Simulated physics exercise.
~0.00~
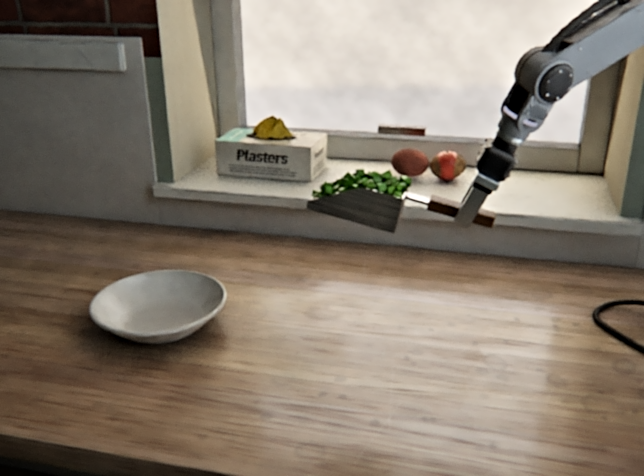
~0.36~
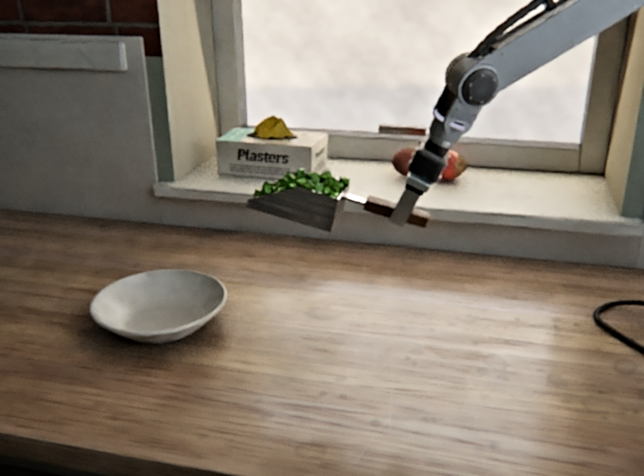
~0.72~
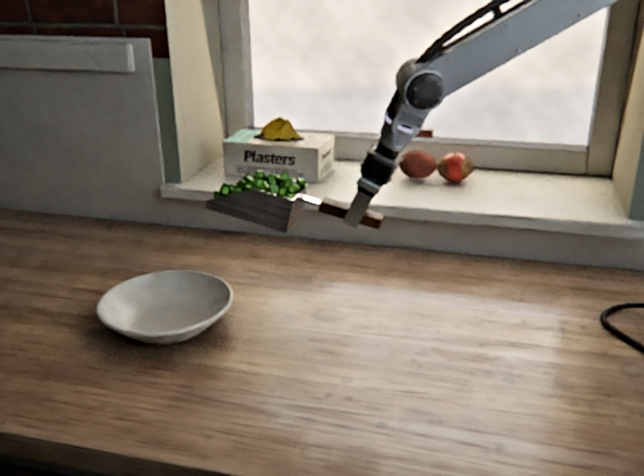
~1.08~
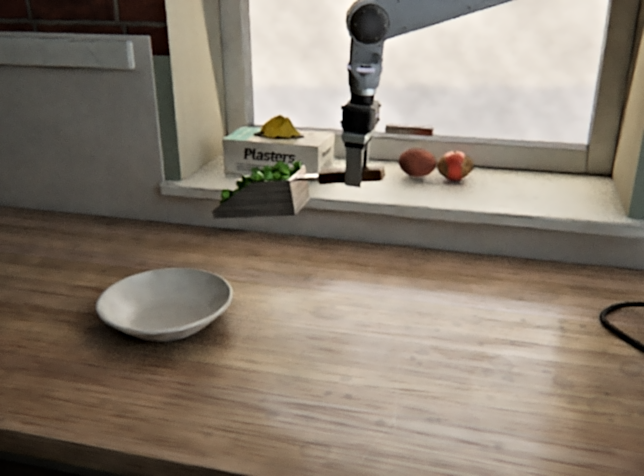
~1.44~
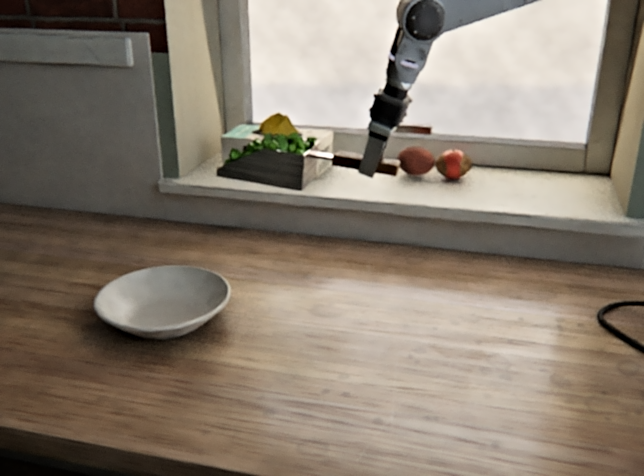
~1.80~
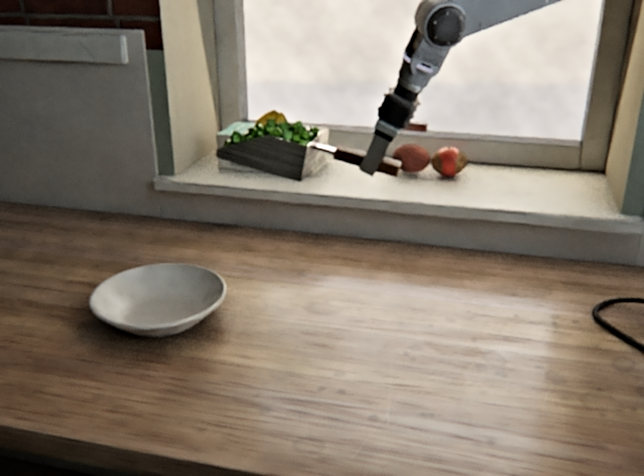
A robot arm carries a scoop of green vegetable pieces left, then raises it, still loaded.
